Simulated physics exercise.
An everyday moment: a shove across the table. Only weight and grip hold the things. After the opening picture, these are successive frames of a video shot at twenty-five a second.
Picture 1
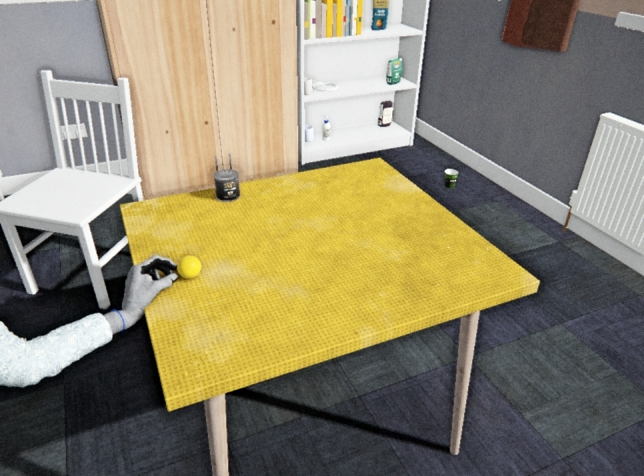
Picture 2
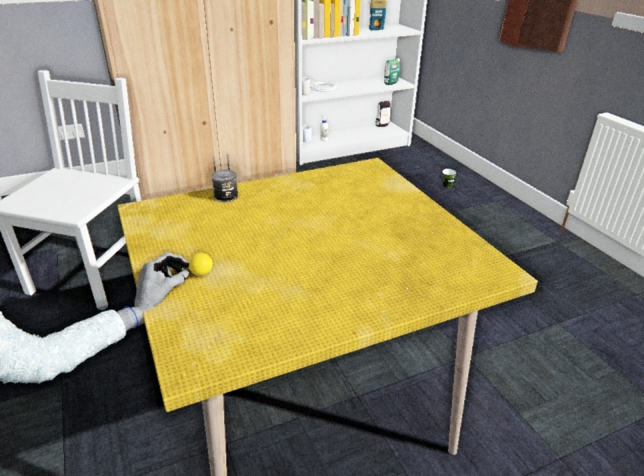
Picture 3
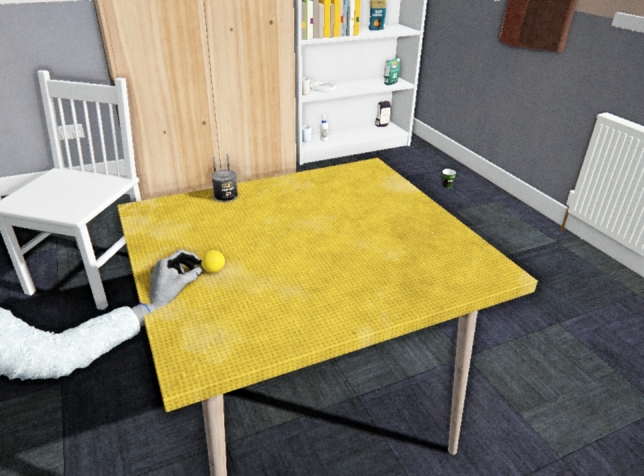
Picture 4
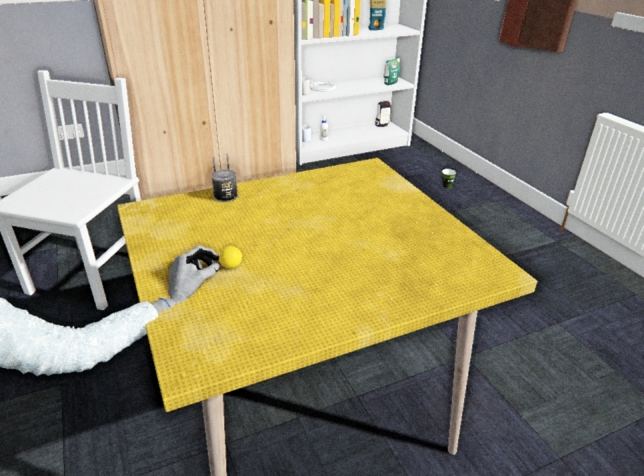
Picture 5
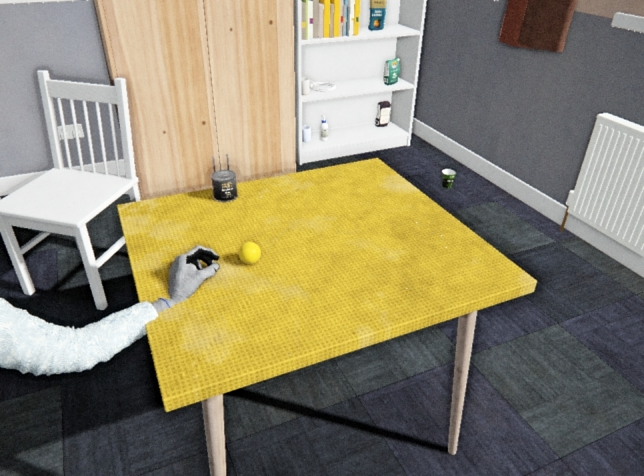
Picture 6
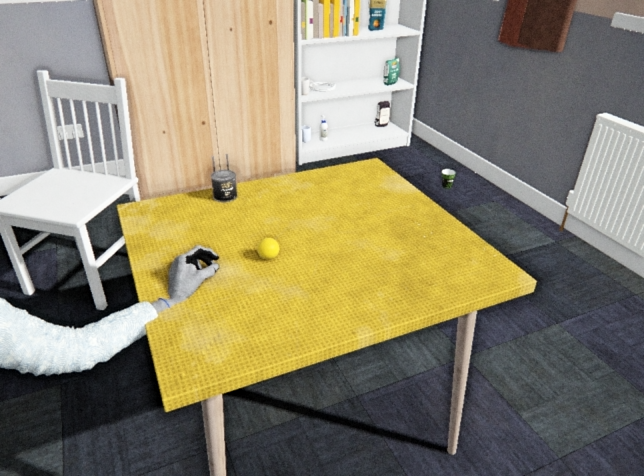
A small yellow lemon was pushed to the right across a yellow tabletop by a gray hand in a white sleeve, then the hand stayed back while the lemon kept rolling away from it.
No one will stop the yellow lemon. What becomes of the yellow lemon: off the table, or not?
The yellow lemon falls off the table.
Then, 0.20 s past the last view, yellow lemon displaced well along near (352, 229).
Then, 0.40 s past the last view, yellow lemon displaced well along near (423, 213).
Then, 0.70 s past the last view, yellow lemon now off the table.
Then, 0.90 s past the last view, things are still on the move.
Finally, off the table, yellow lemon.
